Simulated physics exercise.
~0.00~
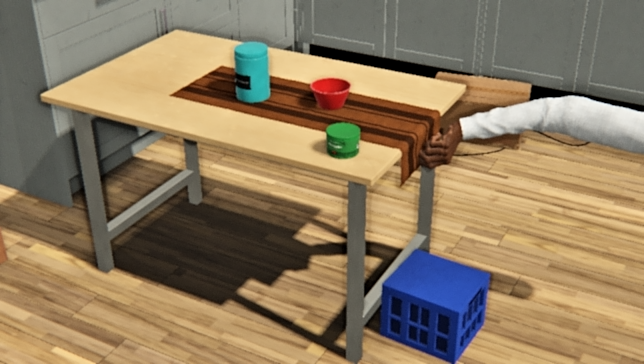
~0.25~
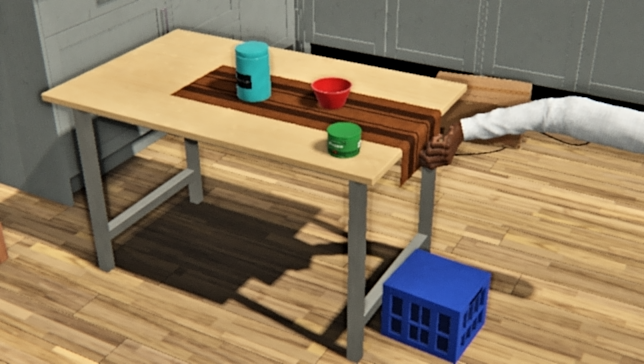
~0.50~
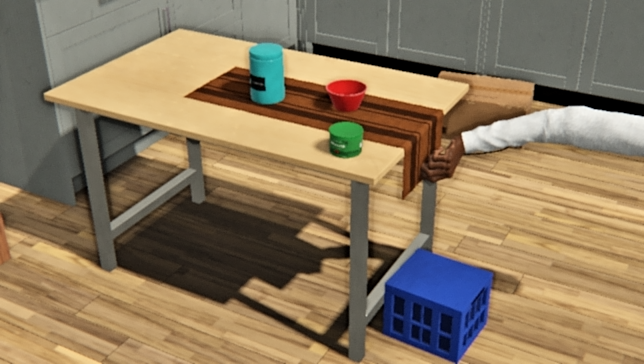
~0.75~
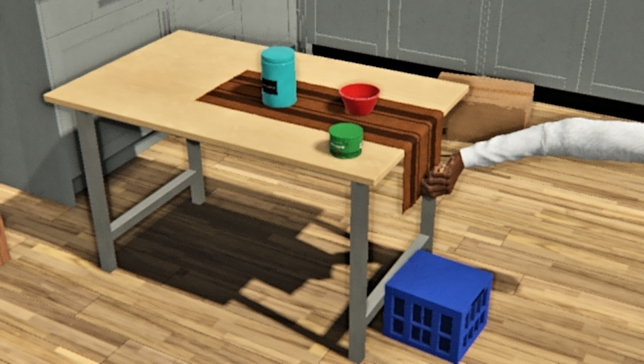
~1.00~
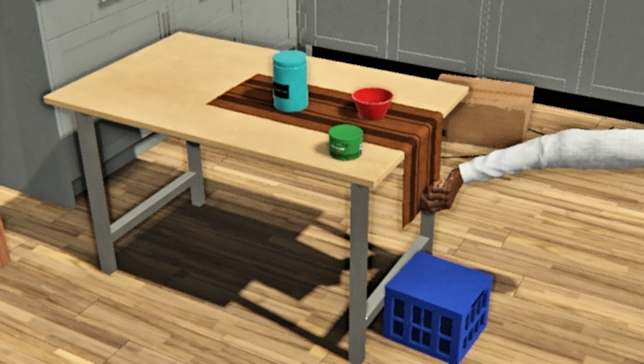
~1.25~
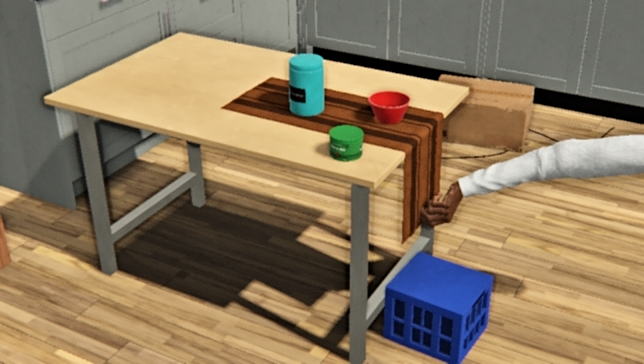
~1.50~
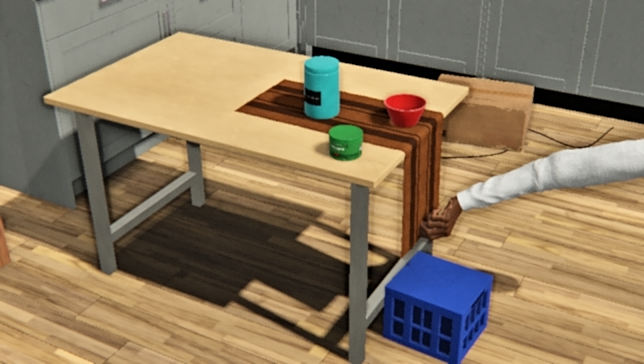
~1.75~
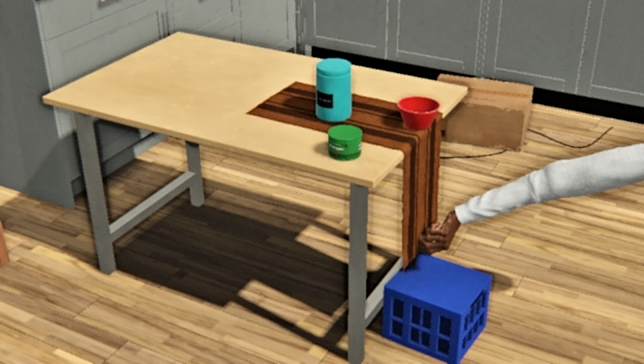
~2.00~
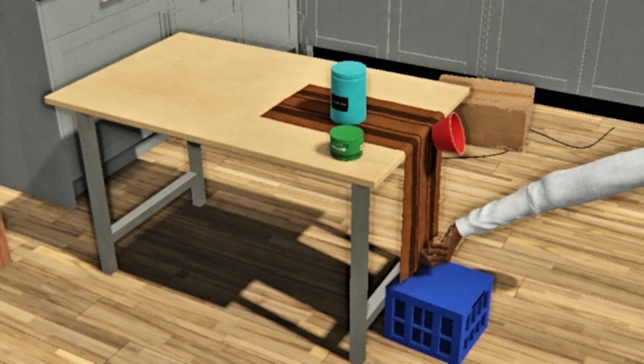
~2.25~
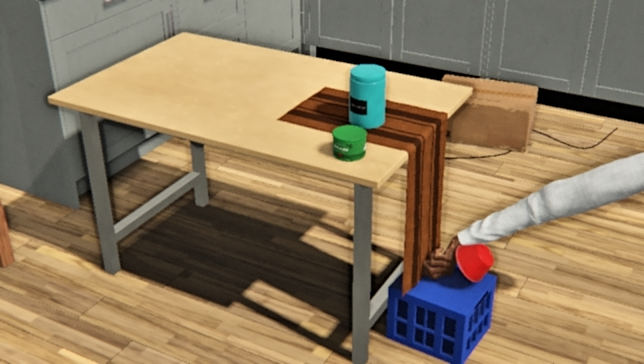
A hand in a white sleeve, reaching in from the right, grips the end of a striped brown cloth hanging off a pale wooden table, seen from slightly above by a gently swaying camera. A turquoise canister and a red bowl stand on the cloth, a green tub sits near the front edge, and a blue crate rests on the floor below. The hand draws the cloth steadily downward, carrying canister and bowl rightward. The bowl tips over the edge and drops toward the crate. Finally the hem reaches the crate, with the canister upright and the green tub unmoved on the table.
